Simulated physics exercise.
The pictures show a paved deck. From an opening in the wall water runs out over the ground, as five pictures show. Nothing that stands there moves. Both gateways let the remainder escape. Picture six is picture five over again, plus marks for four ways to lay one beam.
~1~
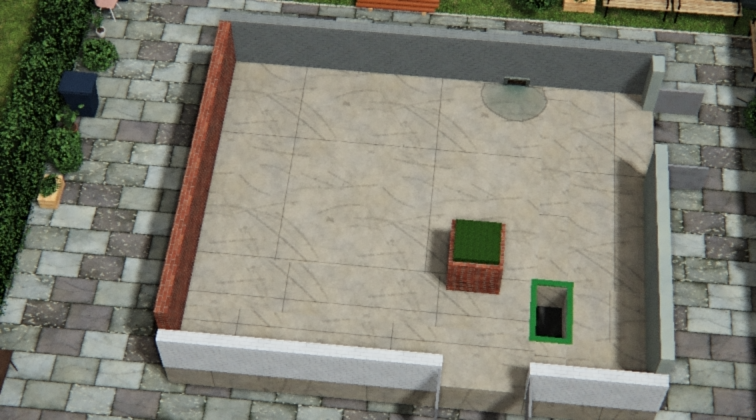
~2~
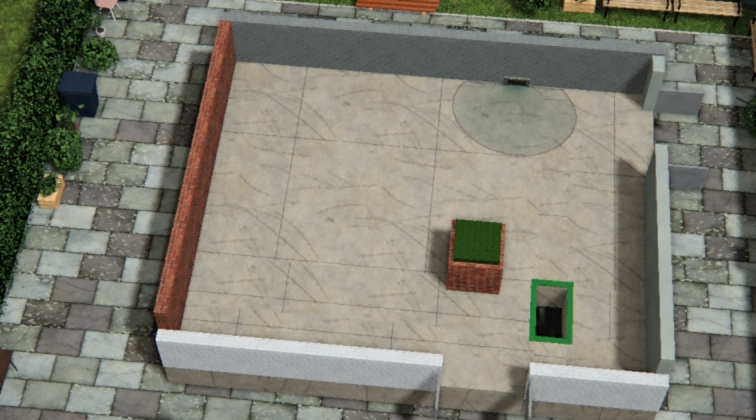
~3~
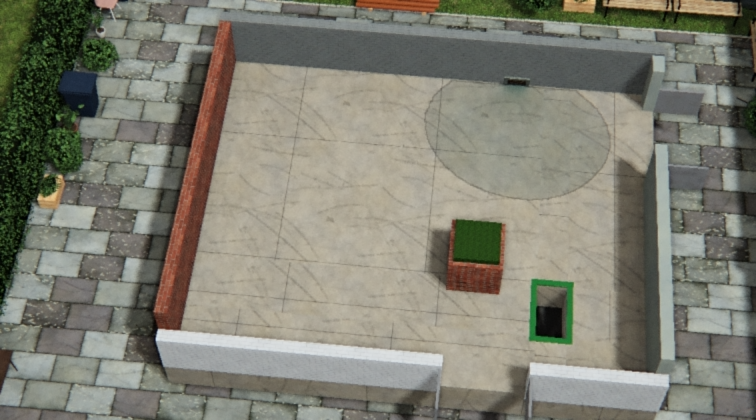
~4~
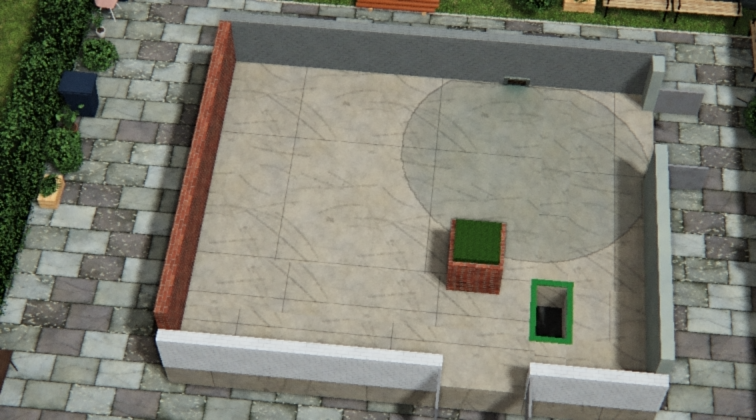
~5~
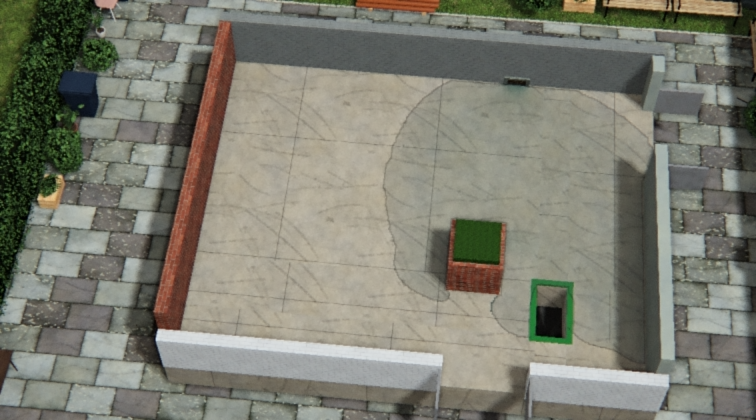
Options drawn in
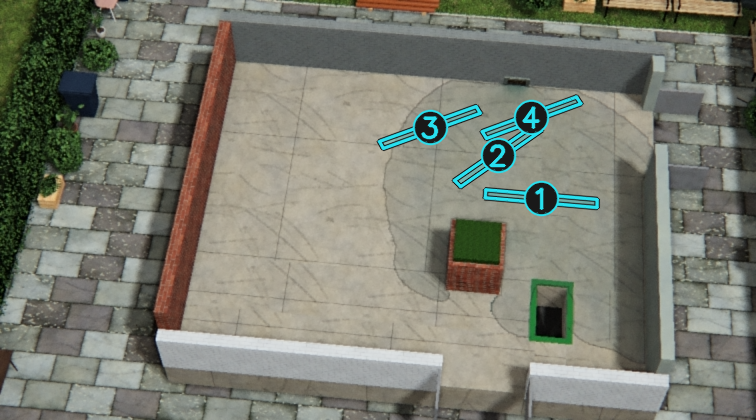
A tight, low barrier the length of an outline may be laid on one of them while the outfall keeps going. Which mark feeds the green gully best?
I would pick place 3.
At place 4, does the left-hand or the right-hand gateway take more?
The left gate.
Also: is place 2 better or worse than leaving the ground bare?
Worse.
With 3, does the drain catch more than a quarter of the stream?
Yes.
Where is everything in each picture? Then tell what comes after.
In the first picture, outfall at (517, 82); green gully at (552, 311); open gate at (483, 379); open gate at (643, 146); front seen at (500, 113), 2 % of the ground wet; green gully still dry.
In the second picture, front seen at (487, 146), 6 % of the ground wet; green gully still dry.
In the third picture, front seen at (507, 195), 14 % of the ground wet; green gully still dry.
In the fourth picture, front seen at (525, 259), 28 % of the ground wet; green gully still dry.
In the fifth picture, front seen at (641, 349), 39 % of the ground wet; green gully taking water.
On the marked copy, 1 from (485, 193) to (597, 203); 2 from (457, 183) to (538, 127); 3 from (381, 144) to (478, 109); 4 from (484, 135) to (578, 100).
With 1, about 31 % of the stream goes into the green gully, about 68 % out by the gates.
With 2, about 34 % of the stream goes into the green gully, about 63 % out by the gates.
With 3, about 43 % of the stream goes into the green gully, about 54 % out by the gates.
With 4, about 33 % of the stream goes into the green gully, about 61 % out by the gates.
